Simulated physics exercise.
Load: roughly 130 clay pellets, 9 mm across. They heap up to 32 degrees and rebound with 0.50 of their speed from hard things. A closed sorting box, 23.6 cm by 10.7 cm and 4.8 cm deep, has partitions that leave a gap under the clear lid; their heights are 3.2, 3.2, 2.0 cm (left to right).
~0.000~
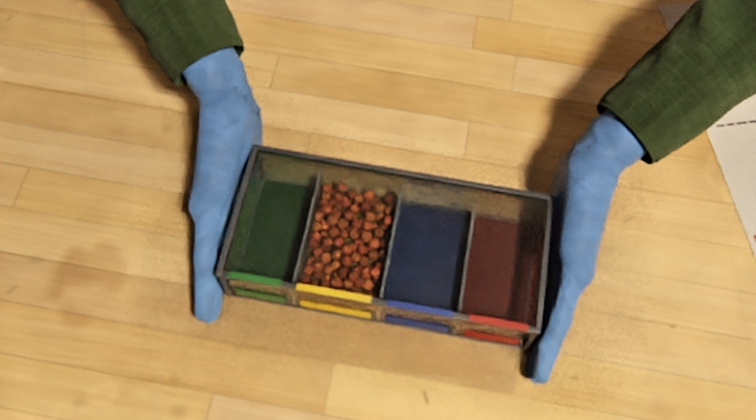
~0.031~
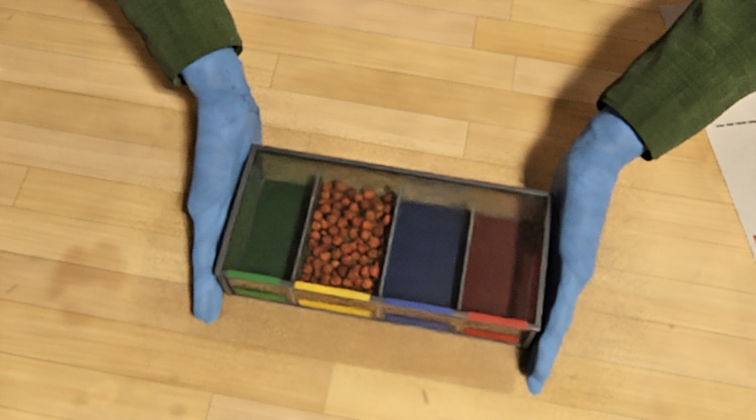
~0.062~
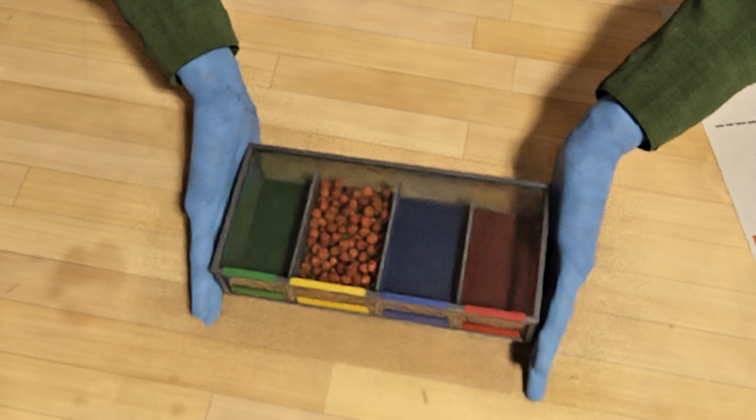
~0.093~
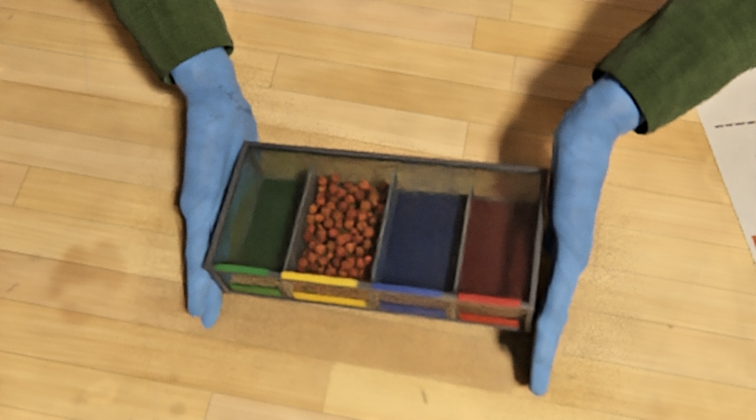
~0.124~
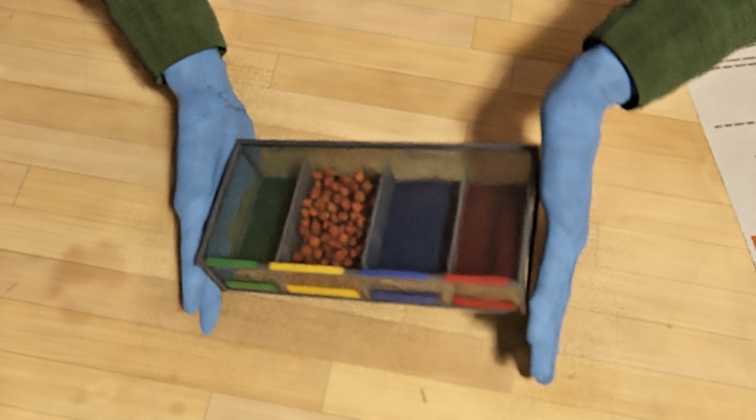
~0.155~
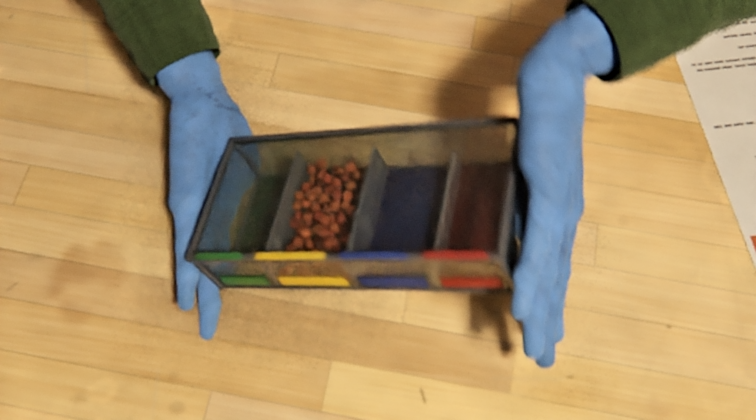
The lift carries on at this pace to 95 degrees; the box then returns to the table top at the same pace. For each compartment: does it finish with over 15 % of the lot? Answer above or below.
Red: Below, blue: Below, green: Above, yellow: Above.
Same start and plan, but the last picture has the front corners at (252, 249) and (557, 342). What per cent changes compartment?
In that case some 20 per cent.
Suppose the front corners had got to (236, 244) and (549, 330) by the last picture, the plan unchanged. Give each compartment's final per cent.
Red 30, blue 5, green 0, yellow 70.
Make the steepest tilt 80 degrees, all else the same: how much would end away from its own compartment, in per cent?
About 30 per cent.
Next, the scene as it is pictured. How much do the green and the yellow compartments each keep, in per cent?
Green 35; yellow 65.
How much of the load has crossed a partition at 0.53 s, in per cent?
About 15 per cent.
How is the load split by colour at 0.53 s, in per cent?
Red 0; blue 0; green 15; yellow 85.
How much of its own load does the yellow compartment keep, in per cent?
About 70 per cent.
Then, at 0.53 s, tilt 94 degrees; green 15 %, yellow 85 %.
After 0.78 s, tilt 39 degrees; green 35 %, yellow 65 %.
After 1.14 s, tilt 0 degrees; green 35 %, yellow 65 %.
By 1.6 s all is still; red 0 %, blue 0 %, green 35 %, yellow 65 %.
